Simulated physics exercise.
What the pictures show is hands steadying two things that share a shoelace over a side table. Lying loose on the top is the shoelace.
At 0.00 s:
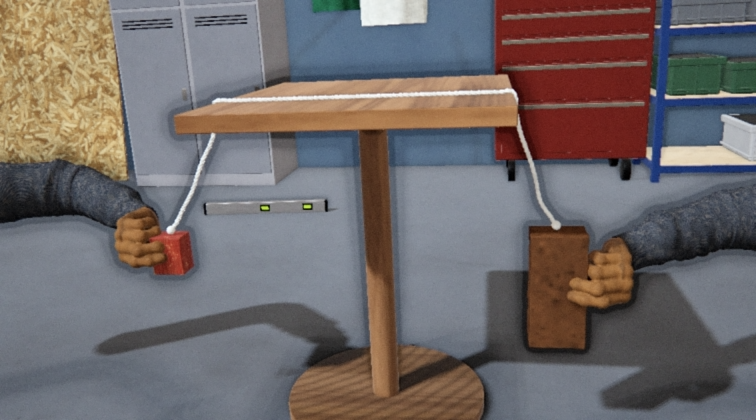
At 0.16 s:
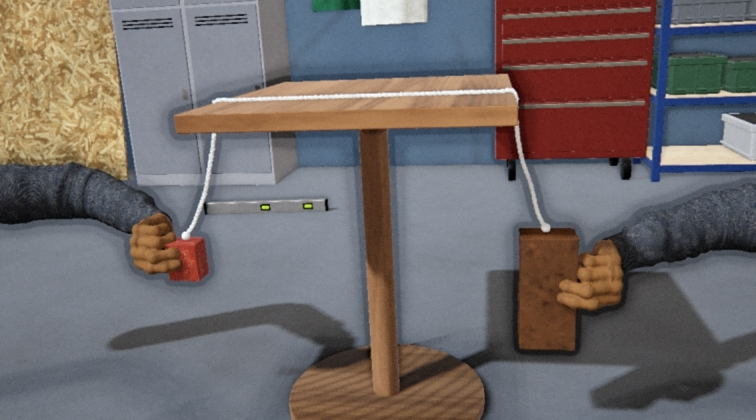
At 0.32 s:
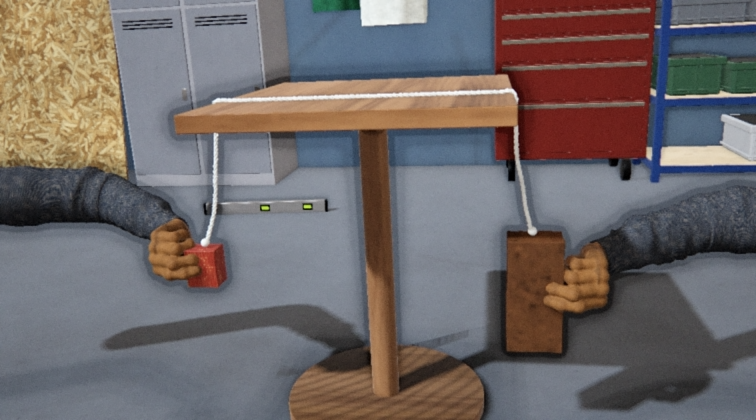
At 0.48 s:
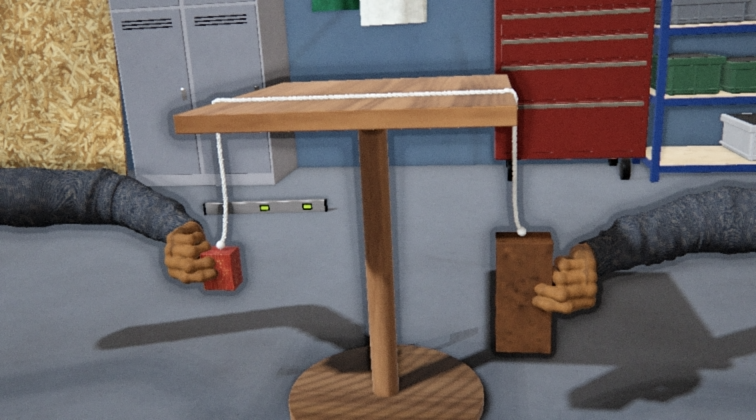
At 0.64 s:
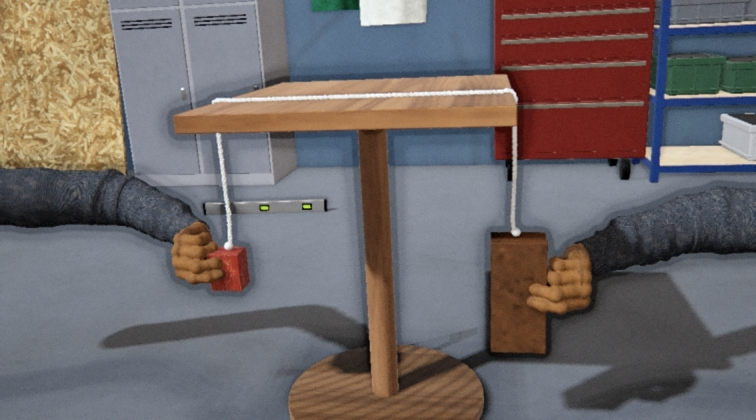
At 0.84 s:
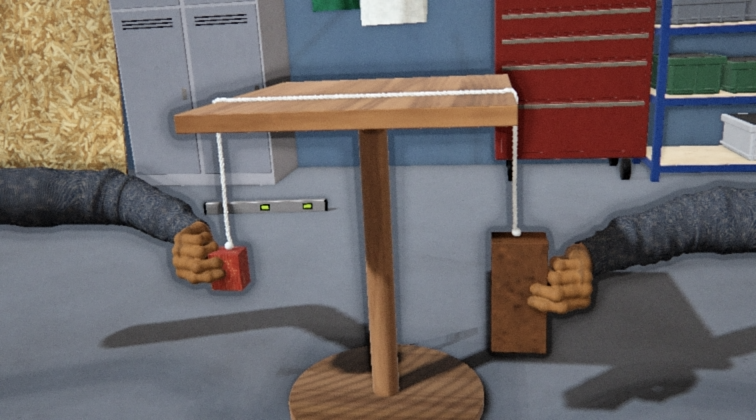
In a workshop, two hands moving a small red block and a larger brown brick inward beneath a tabletop, joined by a white lace.
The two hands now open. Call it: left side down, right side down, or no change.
Right side down.
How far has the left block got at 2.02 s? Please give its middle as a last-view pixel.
Position at that time: (209, 167).
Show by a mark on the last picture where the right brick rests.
It settles near (518, 391).
After 1.42 s, left block higher near (211, 163); right brick down on the floor near (524, 389).
After 2.02 s, left block higher near (209, 167); right brick down on the floor near (517, 391).
In the end, left block higher near (211, 169); right brick down on the floor near (518, 391). The shoelace slides rightwards.
